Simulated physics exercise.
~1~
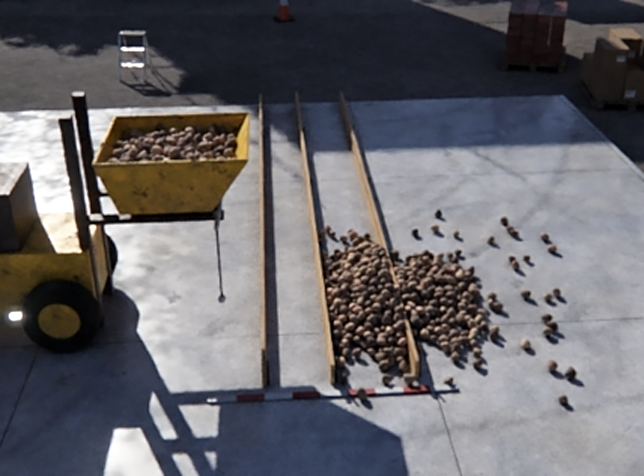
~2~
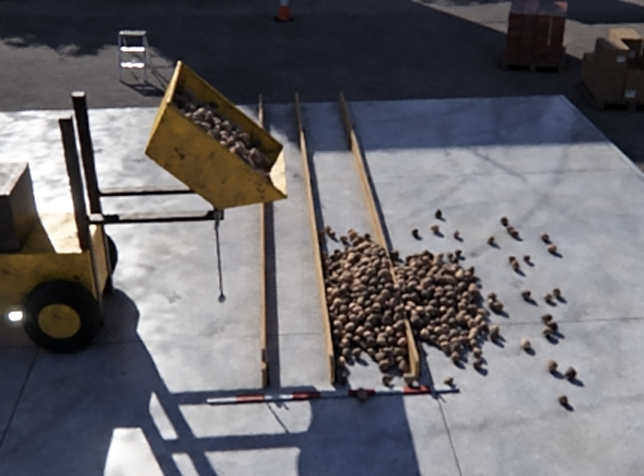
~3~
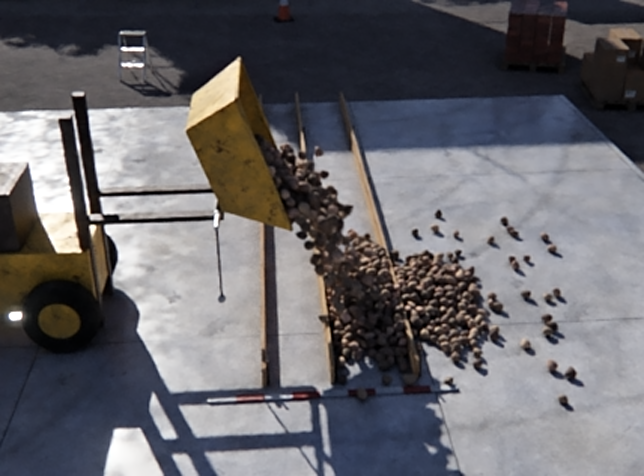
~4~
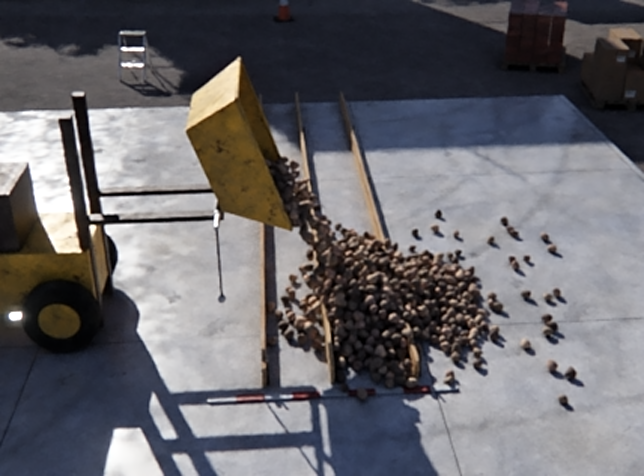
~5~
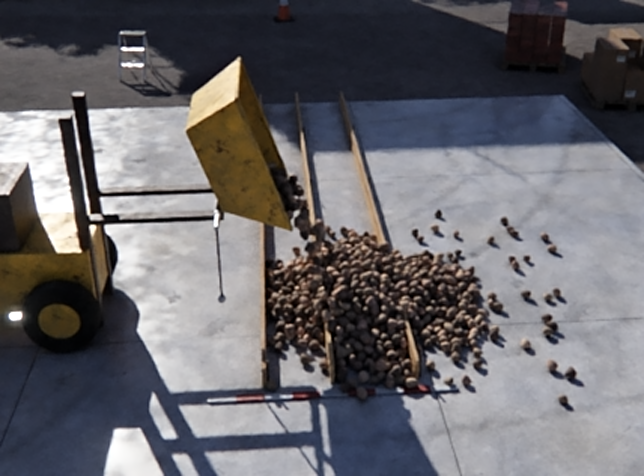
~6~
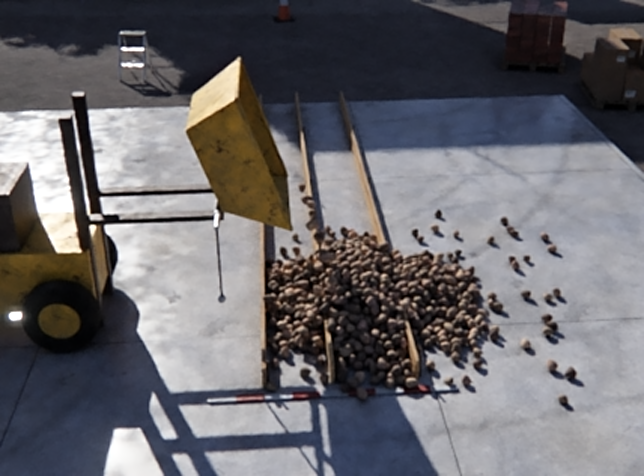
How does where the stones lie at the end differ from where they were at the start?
At the start, some of the stones were up in the yellow skip on the left and the rest lay on the ground to its right. By the end the skip's load has joined the others on the right, in one bigger heap that reaches the leftmost board.
